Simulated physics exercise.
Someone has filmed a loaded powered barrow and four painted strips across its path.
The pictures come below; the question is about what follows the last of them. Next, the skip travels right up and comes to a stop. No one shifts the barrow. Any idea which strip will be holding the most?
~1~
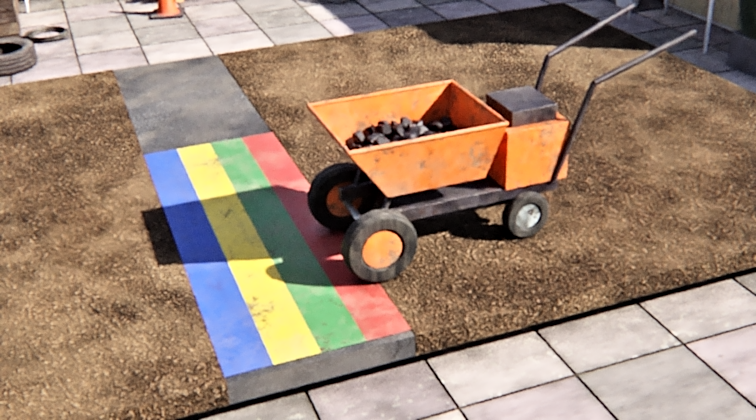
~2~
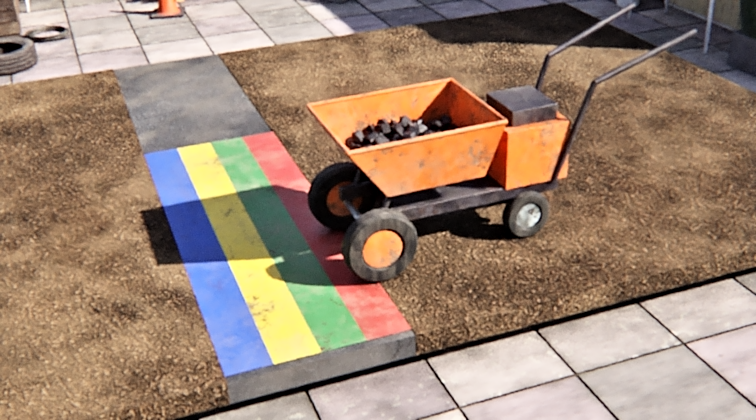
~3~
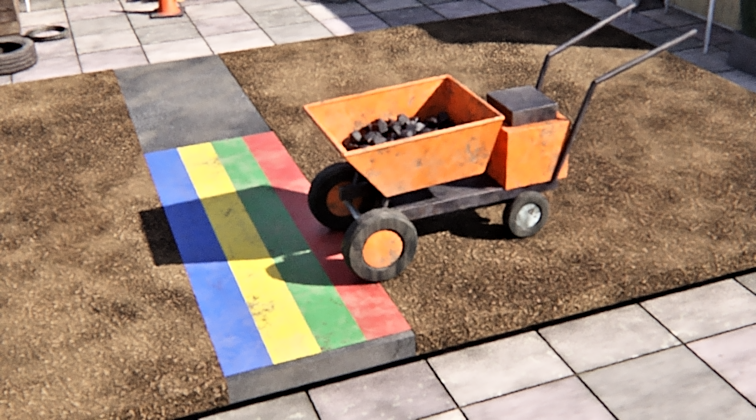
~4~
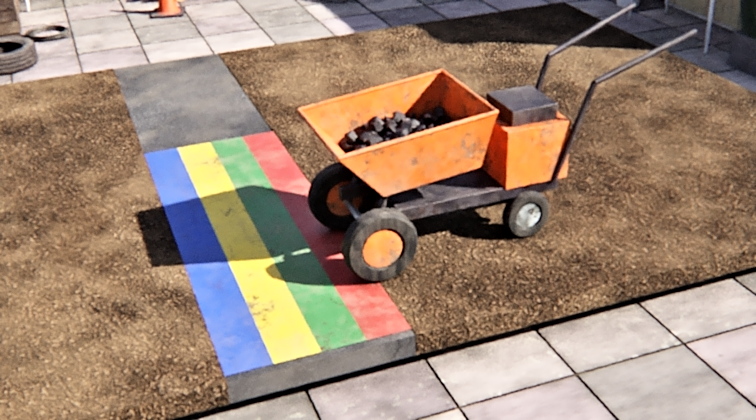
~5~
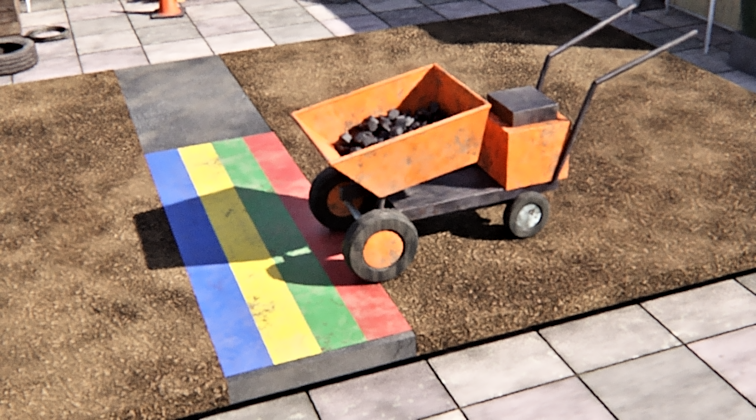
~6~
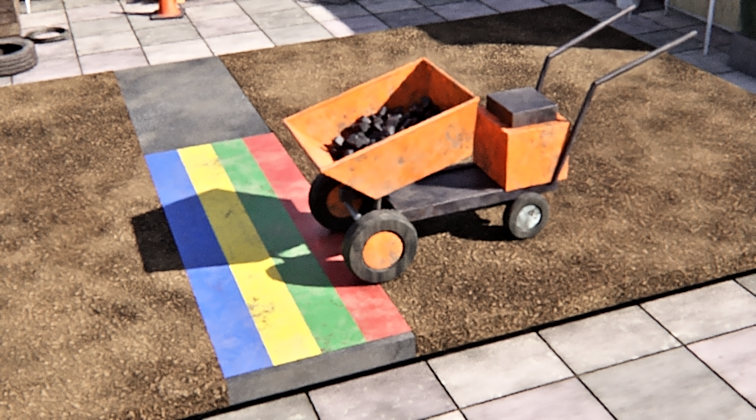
Most likely the blue strip.
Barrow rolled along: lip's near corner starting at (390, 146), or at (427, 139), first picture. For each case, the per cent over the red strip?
Roughly 0 per cent, then roughly 20 per cent.
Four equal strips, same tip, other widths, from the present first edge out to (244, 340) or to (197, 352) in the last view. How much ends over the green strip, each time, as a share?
First case 0 per cent, second case 0 per cent.
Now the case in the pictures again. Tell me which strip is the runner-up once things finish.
Second comes that yellow strip.
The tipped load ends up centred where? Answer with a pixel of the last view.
I'd mark it at roughly (218, 279).
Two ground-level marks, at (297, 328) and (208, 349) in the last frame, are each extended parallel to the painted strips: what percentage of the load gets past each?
Some 90 and some 20 per cent, respectively.
Soon, skip tipped steeply; all in the skip.
A while on, skip tipped right over; nearly all in the skip; a small part over the yellow strip; a stray few over the blue strip.
Towards the end, skip tipped right over; a small part in the skip; about a quarter over the yellow strip; about half over the blue strip; about a quarter off the paint.
Finally, skip tipped right over; a small part in the skip; none over the red strip; none over the green strip; about a quarter over the yellow strip; about half over the blue strip; about a quarter off the paint.
